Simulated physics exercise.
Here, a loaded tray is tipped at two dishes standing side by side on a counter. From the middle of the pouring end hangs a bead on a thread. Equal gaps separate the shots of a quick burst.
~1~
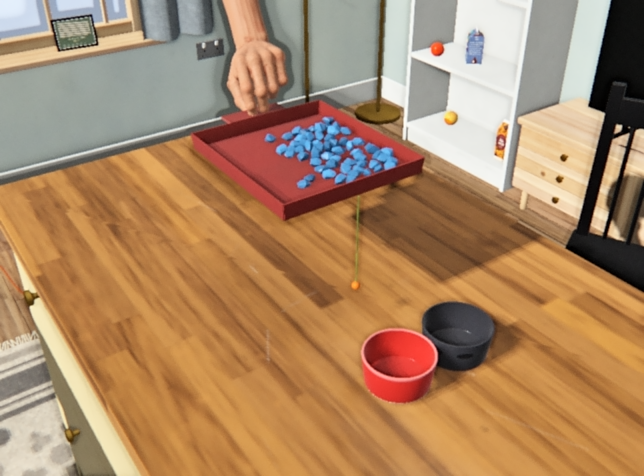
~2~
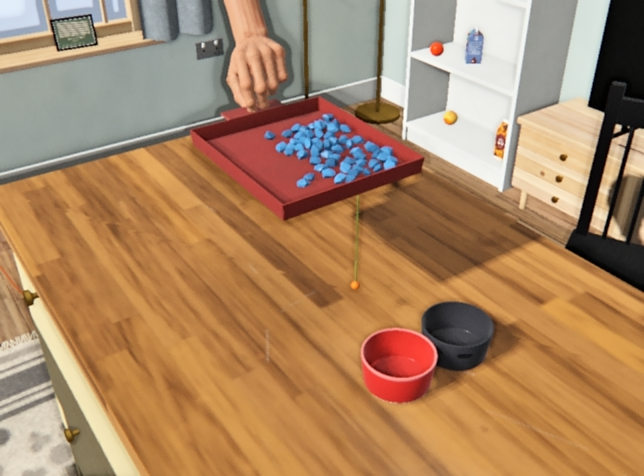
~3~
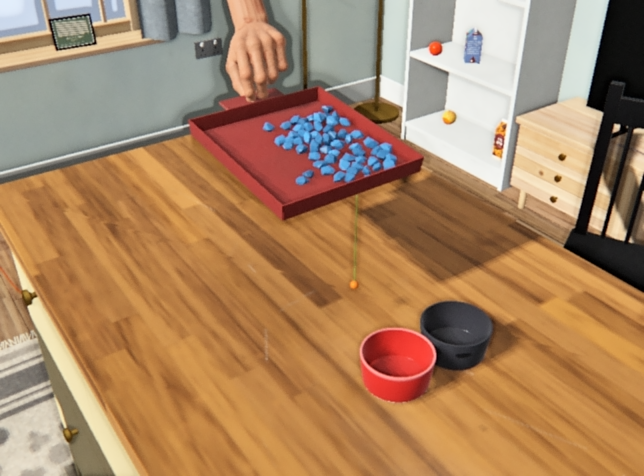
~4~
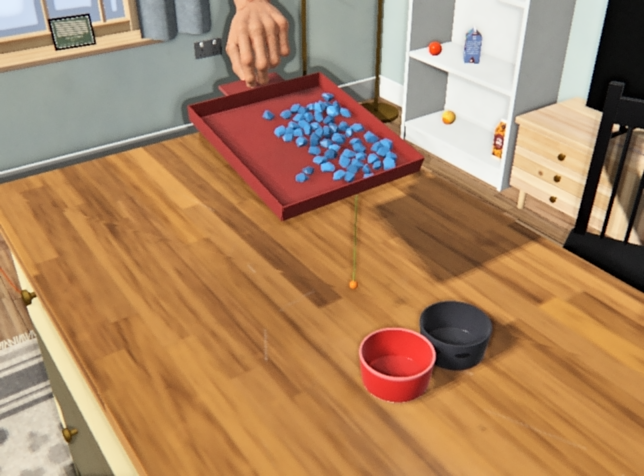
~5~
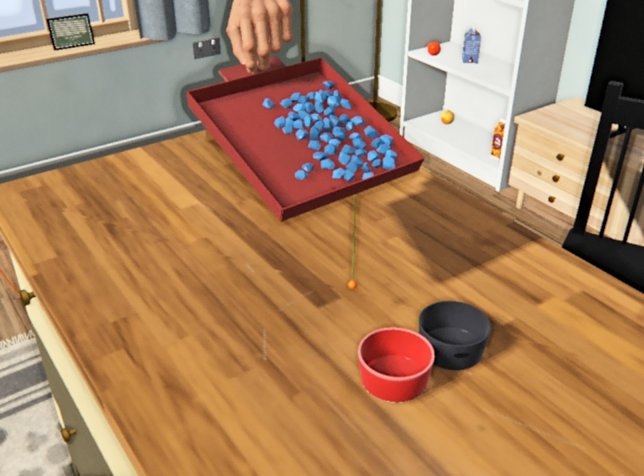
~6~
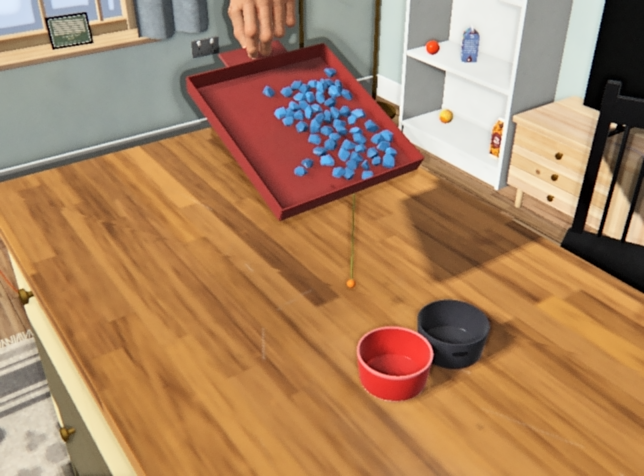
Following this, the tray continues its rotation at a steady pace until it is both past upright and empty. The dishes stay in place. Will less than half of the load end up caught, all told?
Yes, only the minority of it is caught.
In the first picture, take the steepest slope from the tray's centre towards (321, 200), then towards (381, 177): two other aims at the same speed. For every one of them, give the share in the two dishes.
I'd expect around 0 in a hundred first and around 0 in a hundred second.
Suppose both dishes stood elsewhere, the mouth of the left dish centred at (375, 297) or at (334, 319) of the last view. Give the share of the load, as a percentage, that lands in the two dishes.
20 %, then 50 %.
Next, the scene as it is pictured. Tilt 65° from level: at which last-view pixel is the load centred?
Somewhere about (369, 160).
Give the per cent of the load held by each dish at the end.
Left dish 0 per cent; right dish 10 per cent.
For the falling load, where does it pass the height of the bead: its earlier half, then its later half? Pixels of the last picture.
It passes near (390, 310) first and then near (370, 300).
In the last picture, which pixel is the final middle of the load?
Close to (377, 337) in the last view.
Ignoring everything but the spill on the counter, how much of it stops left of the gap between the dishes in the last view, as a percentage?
About 90 %.
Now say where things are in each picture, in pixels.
Corners of the pouring end at (284, 204) and (422, 157), level; middle of the load at (328, 147), aquarium stones; left dish at (423, 386); right dish at (482, 354); bead on its thread at (356, 285), in the first picture.
Corners of the pouring end at (283, 204) and (422, 157), level; middle of the load at (328, 145), in the second picture.
Corners of the pouring end at (283, 204) and (422, 156), tipped barely, level across its low end; middle of the load at (327, 139), in the third picture.
Corners of the pouring end at (283, 206) and (422, 157), tipped a little, level across its low end; middle of the load at (327, 132), in the fourth picture.
Corners of the pouring end at (283, 208) and (422, 157), tipped clearly, level across its low end; middle of the load at (327, 125), in the fifth picture.
Corners of the pouring end at (283, 209) and (422, 157), tipped clearly, level across its low end; middle of the load at (328, 117); left dish at (418, 384); right dish at (477, 352), in the sixth picture.
Soon, tray tipped steeply; all on the tray.
A while on, tray tipped past a quarter turn; about half on the tray; a stray few in the left dish; a small part in the right dish; a small part outside both; about a quarter in the air.
Towards the end, tray tipped past a quarter turn; a small part in the left dish; a small part in the right dish; most outside both; a stray few in the air.
Finally, tray tipped past a quarter turn; a small part in the left dish; a small part in the right dish; most outside both.
